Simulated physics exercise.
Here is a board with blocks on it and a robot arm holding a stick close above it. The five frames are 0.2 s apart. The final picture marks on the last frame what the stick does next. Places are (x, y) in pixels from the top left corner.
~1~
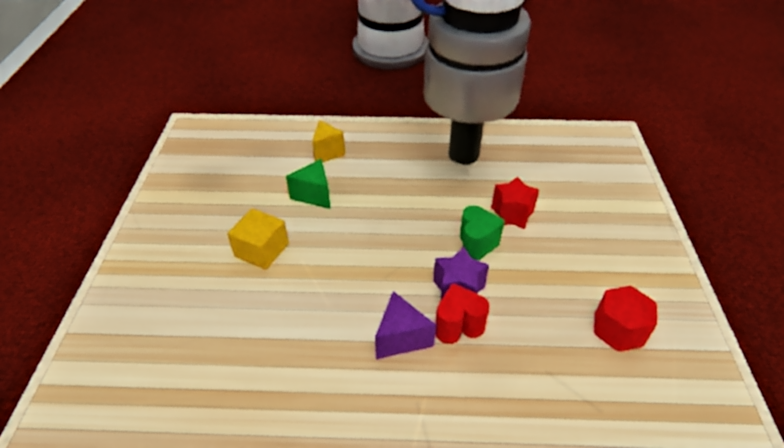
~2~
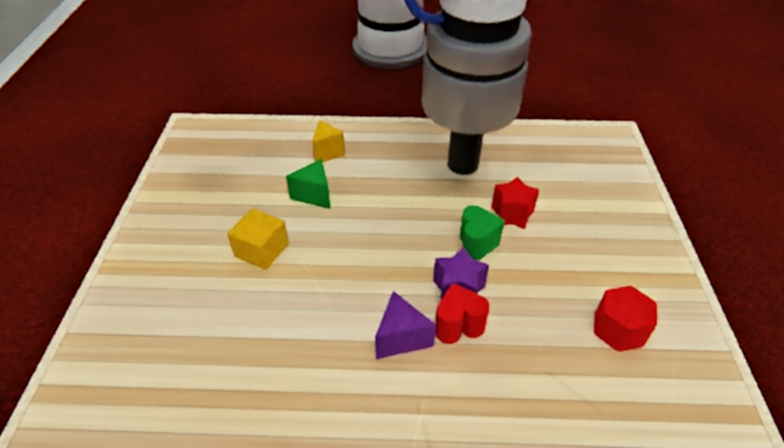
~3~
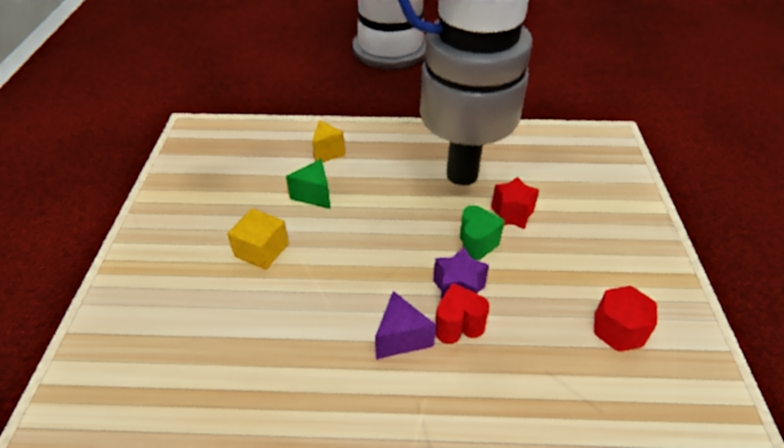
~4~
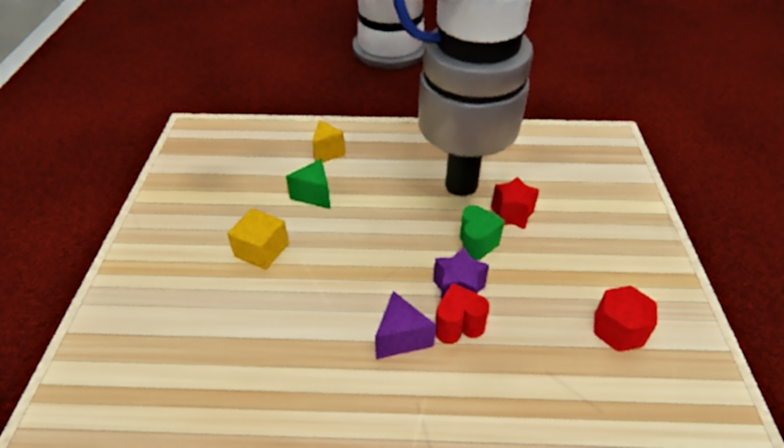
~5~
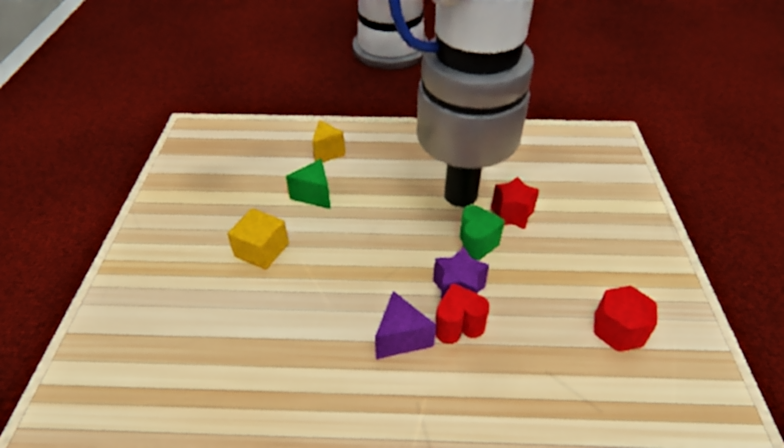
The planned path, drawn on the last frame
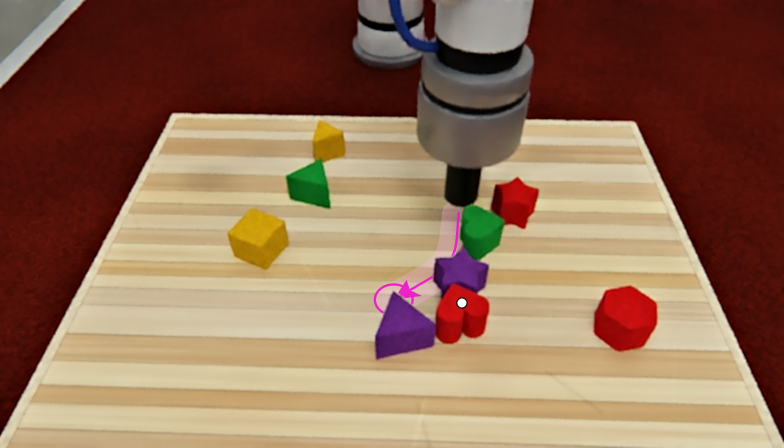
Robot arm with a black stick moving slowly down the wooden board toward the viewer, the colourful scattered blocks staying still.
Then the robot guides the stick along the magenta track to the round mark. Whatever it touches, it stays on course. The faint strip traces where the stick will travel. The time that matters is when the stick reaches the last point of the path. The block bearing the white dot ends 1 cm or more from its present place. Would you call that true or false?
That claim is true.
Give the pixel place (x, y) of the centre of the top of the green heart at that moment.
Its top face will be centred at roughly (494, 247).
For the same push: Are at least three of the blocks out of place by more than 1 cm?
Answer: Yes.
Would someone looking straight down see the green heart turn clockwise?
My answer is no.
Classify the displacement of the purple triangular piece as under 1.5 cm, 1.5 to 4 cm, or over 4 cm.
Overall it shifts less than 1.5 cm.
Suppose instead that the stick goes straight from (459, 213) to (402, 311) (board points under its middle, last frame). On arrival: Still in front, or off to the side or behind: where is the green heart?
My prediction: No longer in front.
Drawn move, from (459, 213) over (456, 245) and (434, 276) to (394, 299); the dot is on the red heart.
What follows on the original path. One third of the way, stick (458, 229); green heart (493, 242), turned 45° anticlockwise.
Two thirds of the way, stick (435, 260); purple star-shaped block (458, 278); red heart (465, 313); green heart (494, 247), turned 70° anticlockwise.
At the end, stick (394, 283); purple triangular piece still; purple star-shaped block (452, 280), turned 30° anticlockwise; red heart (467, 317); green heart (494, 247), turned 70° anticlockwise.
